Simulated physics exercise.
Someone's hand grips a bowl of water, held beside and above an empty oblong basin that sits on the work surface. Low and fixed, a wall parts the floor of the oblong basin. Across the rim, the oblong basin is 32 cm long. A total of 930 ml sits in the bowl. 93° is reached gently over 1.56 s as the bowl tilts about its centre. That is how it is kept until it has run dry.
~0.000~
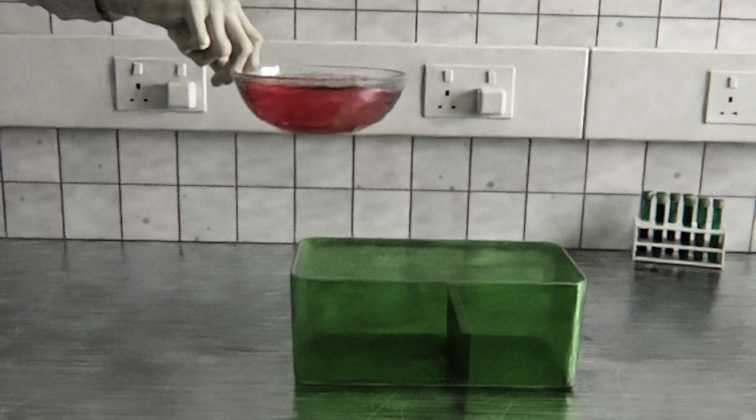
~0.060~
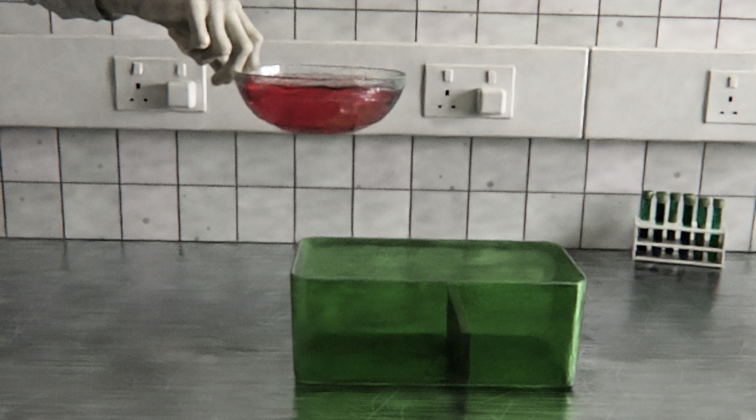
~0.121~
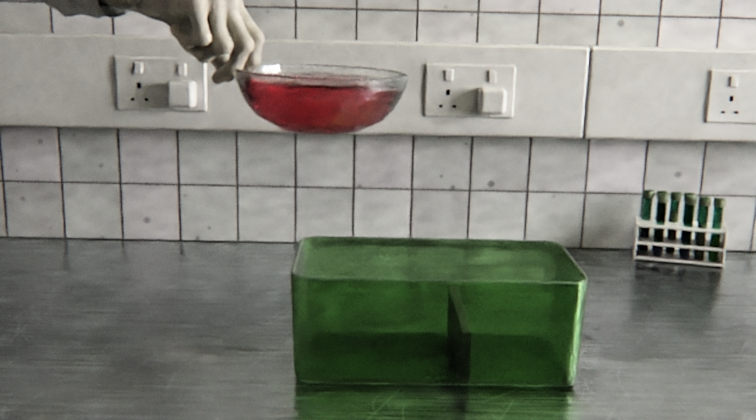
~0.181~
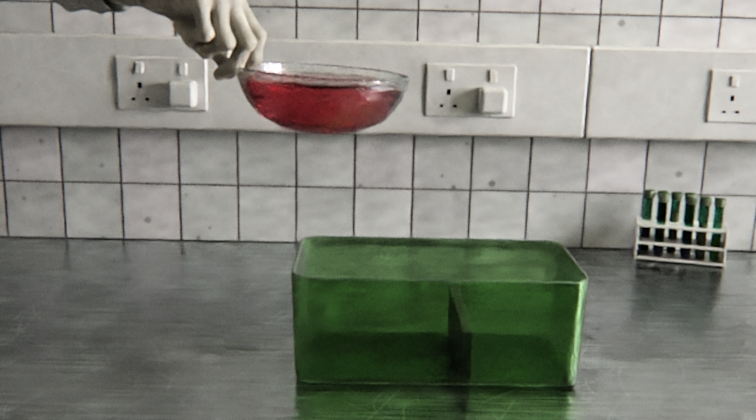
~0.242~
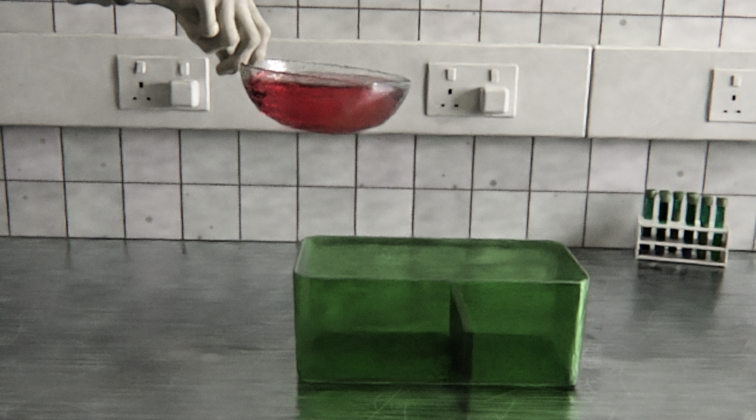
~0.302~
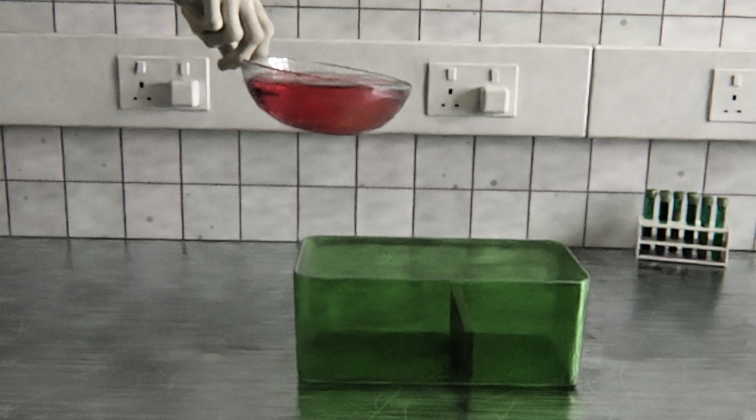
A pale hand held a clear bowl of red liquid above a green, divided oblong basin on the work surface, keeping it level at first, then slowly tilting it slightly down to the right.
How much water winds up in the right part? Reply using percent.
About 60 per cent.
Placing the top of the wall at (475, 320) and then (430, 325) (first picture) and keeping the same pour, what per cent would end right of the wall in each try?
First try about 45 %, second try about 75 %.
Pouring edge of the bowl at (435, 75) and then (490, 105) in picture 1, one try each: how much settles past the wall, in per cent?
In turn about 80 and 85 per cent.
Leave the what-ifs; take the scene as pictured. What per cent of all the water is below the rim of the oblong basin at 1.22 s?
92 per cent, give or take a little.
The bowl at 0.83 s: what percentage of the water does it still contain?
Still held: Roughly 38 % of the total.
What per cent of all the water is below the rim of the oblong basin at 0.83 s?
Fraction in basin: Approx. 24%.
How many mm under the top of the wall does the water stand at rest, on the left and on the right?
On the left it's about 46 mm; on the right, about 28 mm.
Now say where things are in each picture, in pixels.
In the first frame, tilt 0°; pouring edge (405, 76); surface from (240, 80) to (402, 83); the oblong basin's rim runs from (296, 258) to (572, 263); the wall's top is at (459, 310).
In the second frame, tilt 0°; pouring edge (405, 76); surface from (240, 79) to (402, 83).
In the third frame, tilt 1°; pouring edge (407, 77); surface from (242, 78) to (403, 84).
In the fourth frame, tilt 3°; pouring edge (408, 80); surface from (243, 77) to (404, 84).
In the fifth frame, tilt 5°; pouring edge (410, 83); surface from (246, 76) to (406, 84).
In the sixth frame, tilt 8°; pouring edge (411, 87); surface from (249, 77) to (409, 84).
Then, 0.83 s in, the tilt is 51° and 38 per cent is still to pour, 7 is left of the wall and 17 right of it.
Then, 1.22 s in, the tilt is 82° and 2 per cent is still to pour, 32 is left of the wall and 60 right of it.
Then, 1.62 s in, the tilt is 93° and 0 per cent is still to pour, 39 is left of the wall and 60 right of it.
Then, 2.06 s in, the tilt is 93° and 0 per cent is still to pour, 39 is left of the wall and 60 right of it.
Finally, 39 per cent lies left of the wall, 60 right of it and 1 outside.
